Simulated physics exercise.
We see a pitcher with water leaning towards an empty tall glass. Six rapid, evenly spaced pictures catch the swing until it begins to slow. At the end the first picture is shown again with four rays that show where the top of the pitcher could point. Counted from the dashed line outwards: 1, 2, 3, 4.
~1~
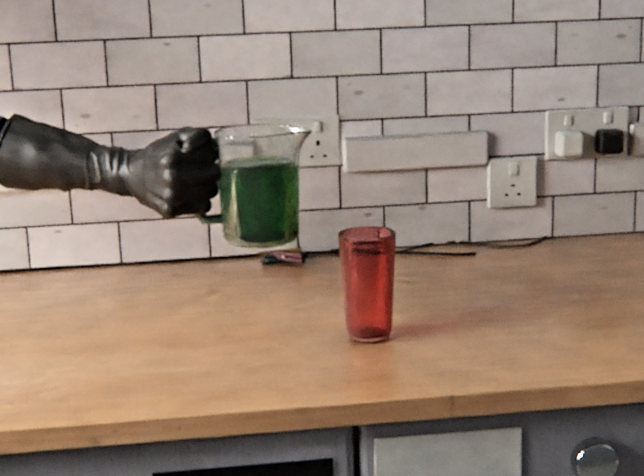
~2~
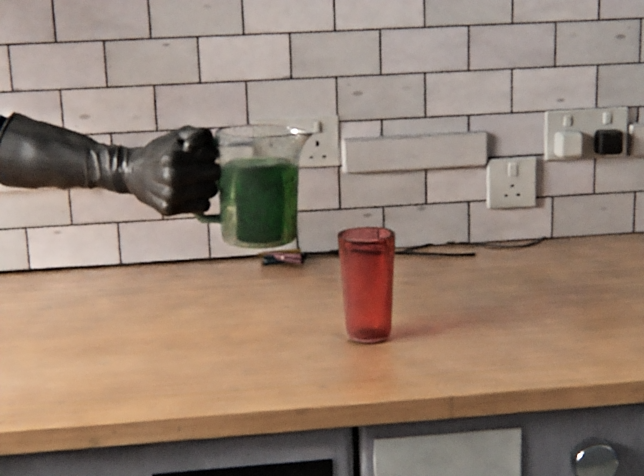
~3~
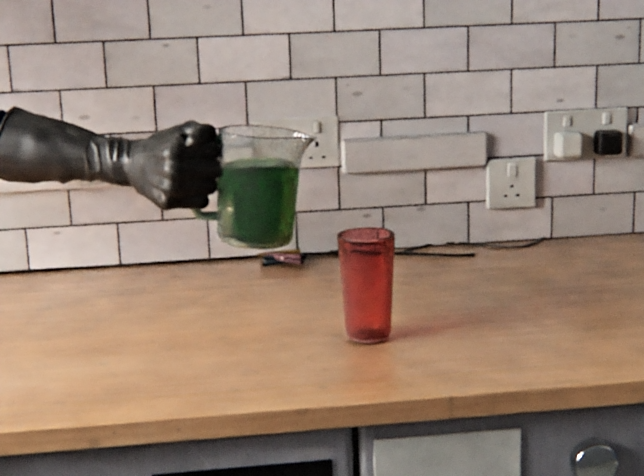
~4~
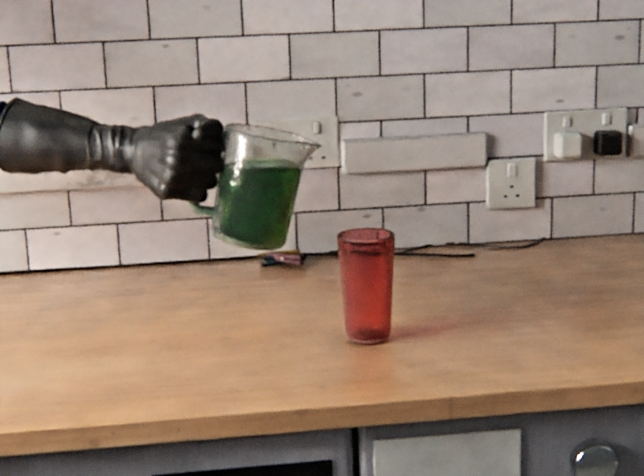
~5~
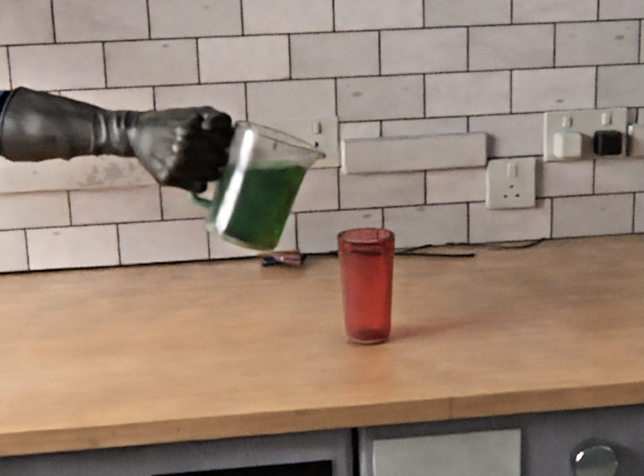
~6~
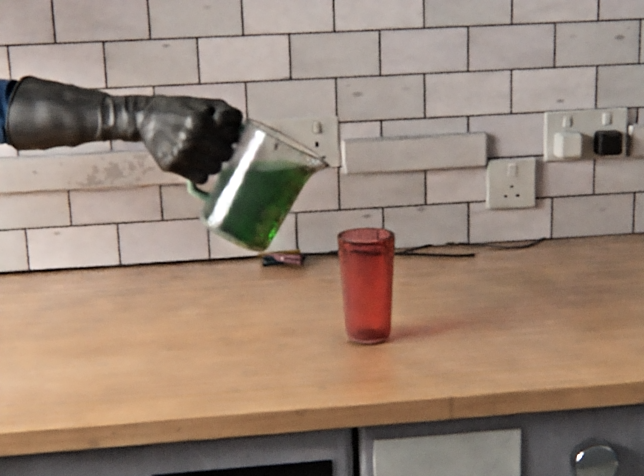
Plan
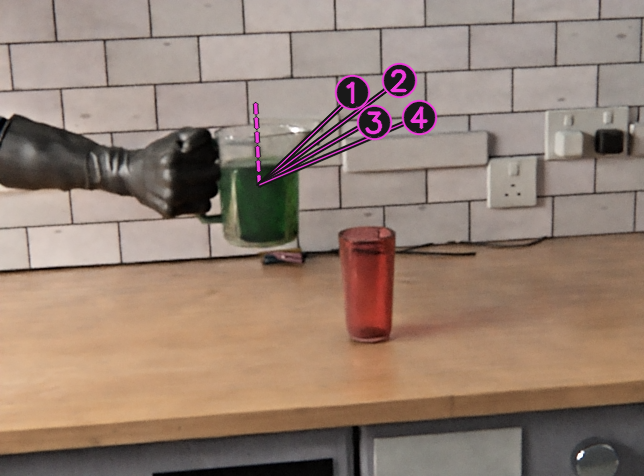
A black-gloved hand holding a clear pitcher of green liquid, gradually tilting it rightward near a red tumbler on a wooden counter.
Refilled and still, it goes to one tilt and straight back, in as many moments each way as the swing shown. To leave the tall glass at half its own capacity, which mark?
Use mark 3.
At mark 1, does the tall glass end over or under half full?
Under half.
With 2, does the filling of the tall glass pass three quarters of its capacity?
No, less.
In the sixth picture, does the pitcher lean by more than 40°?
No, it does not.
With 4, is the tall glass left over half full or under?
Over half.
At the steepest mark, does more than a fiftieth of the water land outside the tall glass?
No.
On the marked copy, 1 at (341, 105); 2 at (385, 90); 3 at (357, 128); 4 at (403, 123).
If 1 is chosen, the tall glass ends with about 18 % of what it can hold.
If 2 is chosen, the tall glass ends with about 33 % of what it can hold.
If 3 is chosen, the tall glass ends with about 51 % of what it can hold.
If 4 is chosen, the tall glass ends with about 74 % of what it can hold.
